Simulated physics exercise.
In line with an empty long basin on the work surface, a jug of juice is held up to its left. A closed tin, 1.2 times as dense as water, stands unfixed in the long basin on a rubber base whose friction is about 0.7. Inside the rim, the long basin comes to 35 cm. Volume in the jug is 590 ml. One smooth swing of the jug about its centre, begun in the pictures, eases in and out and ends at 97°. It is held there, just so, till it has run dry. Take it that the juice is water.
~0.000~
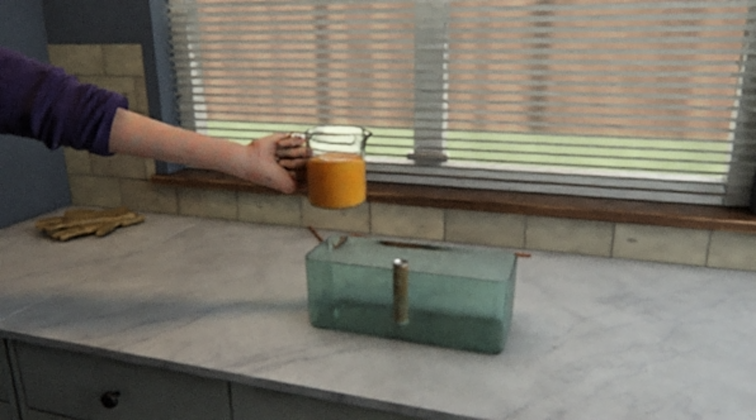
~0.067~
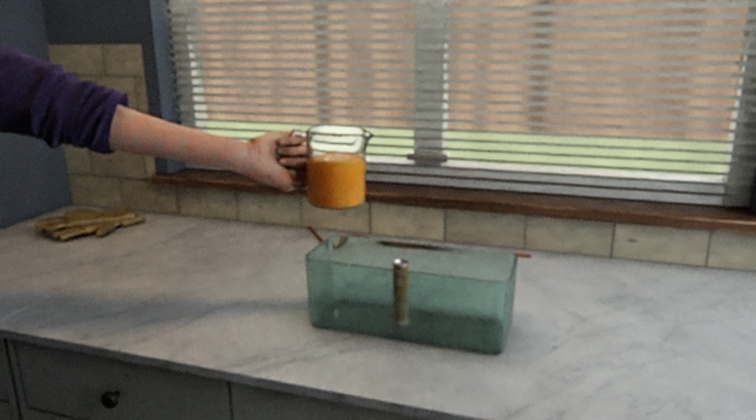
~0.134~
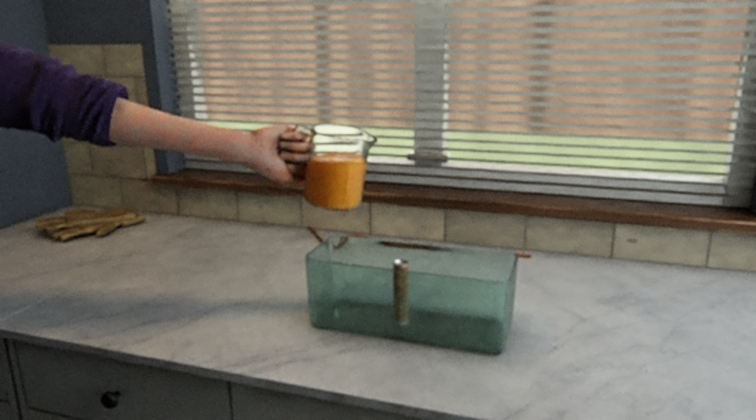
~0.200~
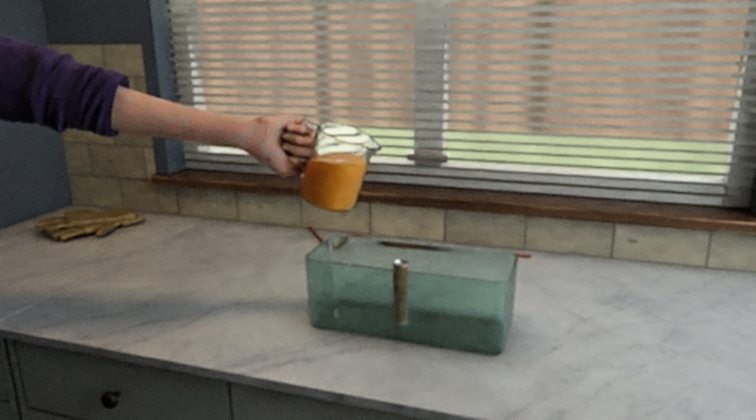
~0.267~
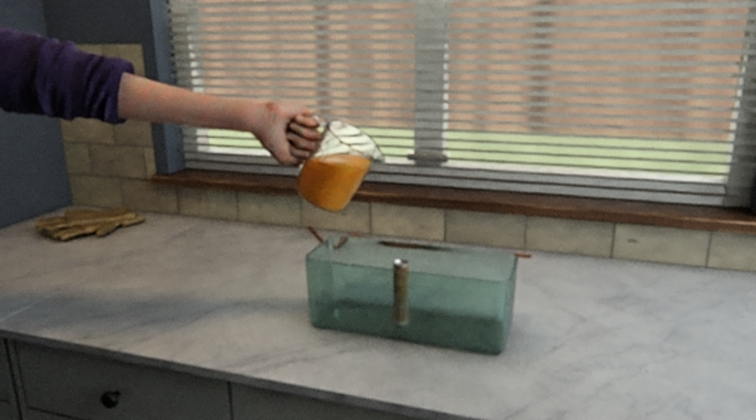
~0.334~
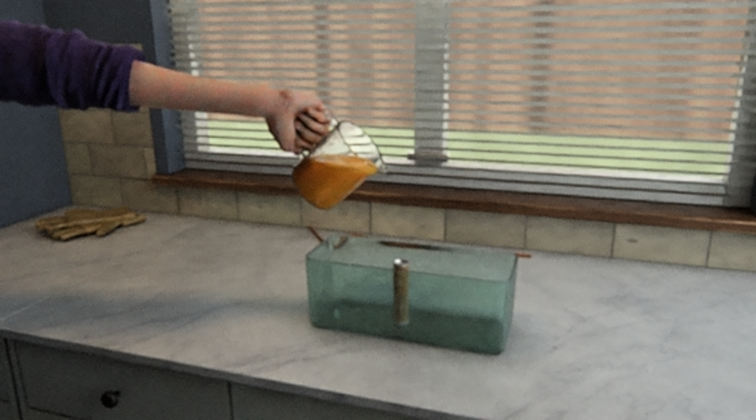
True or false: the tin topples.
False.
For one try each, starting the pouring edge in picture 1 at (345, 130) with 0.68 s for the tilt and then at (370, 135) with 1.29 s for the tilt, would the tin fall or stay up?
Trial 1 - tin tips; trial 2 - tin stays standing.
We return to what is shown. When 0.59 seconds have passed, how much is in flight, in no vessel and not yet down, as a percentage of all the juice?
About 24 per cent.
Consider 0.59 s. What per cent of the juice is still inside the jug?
Close to 70 percent of the liquid remains at that time.
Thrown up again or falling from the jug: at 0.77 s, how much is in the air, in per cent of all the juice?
Roughly 20 %.
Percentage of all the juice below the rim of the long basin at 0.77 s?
Some 52 per cent.
After 0.59 s the tilt is 93° and 69 per cent is still to pour; the tin stands where it began.
After 0.77 s the tilt is 97° and 28 per cent is still to pour; the tin stands where it began.
After 0.97 s the tilt is 97° and 11 per cent is still to pour; the tin stands where it began.
After 1.18 s the tilt is 97° and 4 per cent is still to pour; the tin stands where it began.
In the end the tin stands where it began.
